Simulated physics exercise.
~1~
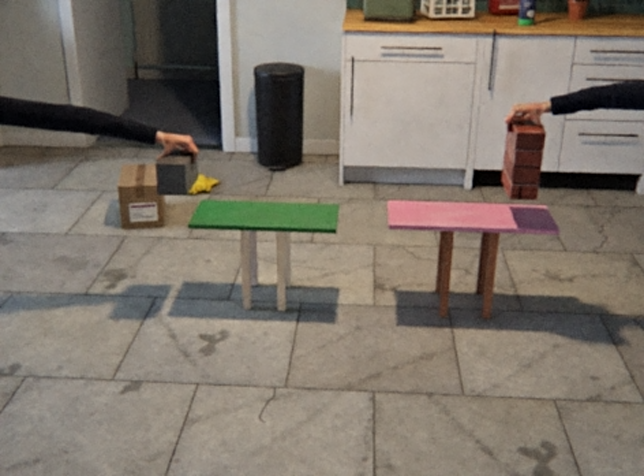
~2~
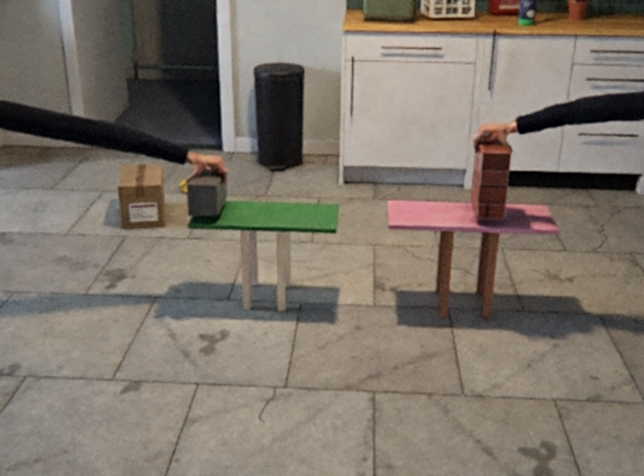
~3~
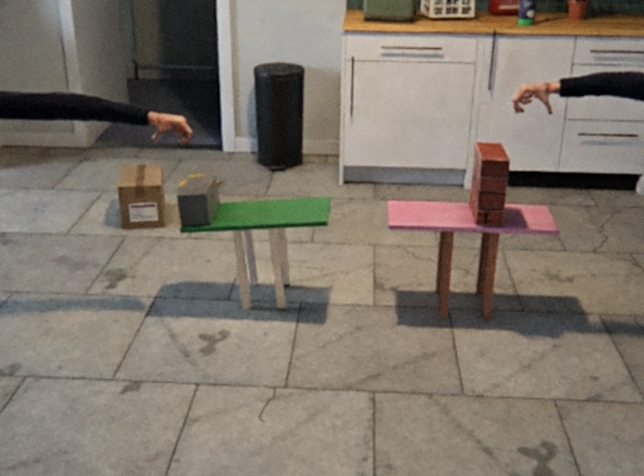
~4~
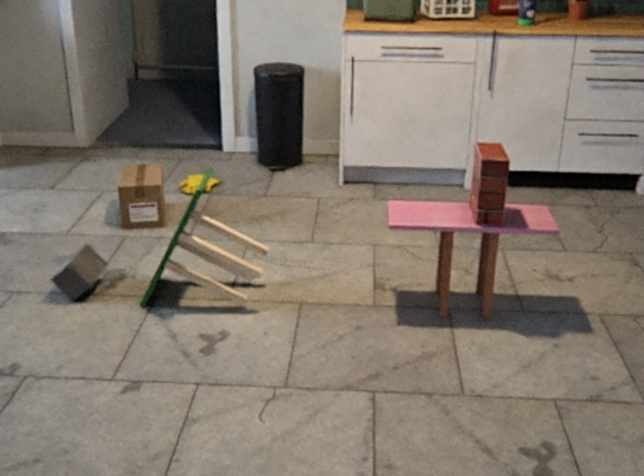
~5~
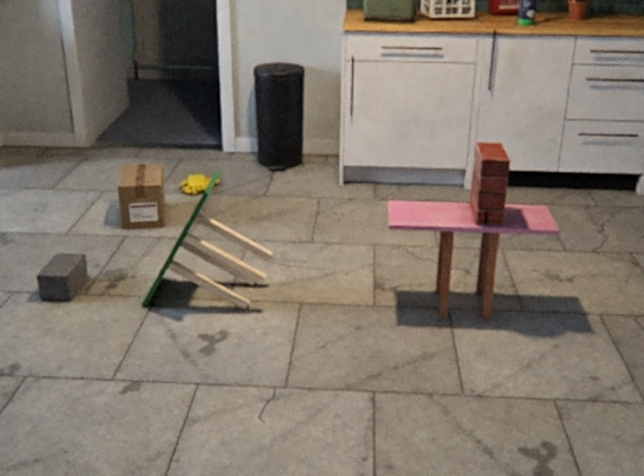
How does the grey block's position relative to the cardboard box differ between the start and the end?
At the start the grey block is under a hand just to the right of the cardboard box. At the end it lies on the floor, to the left of the box and nearer the viewer.
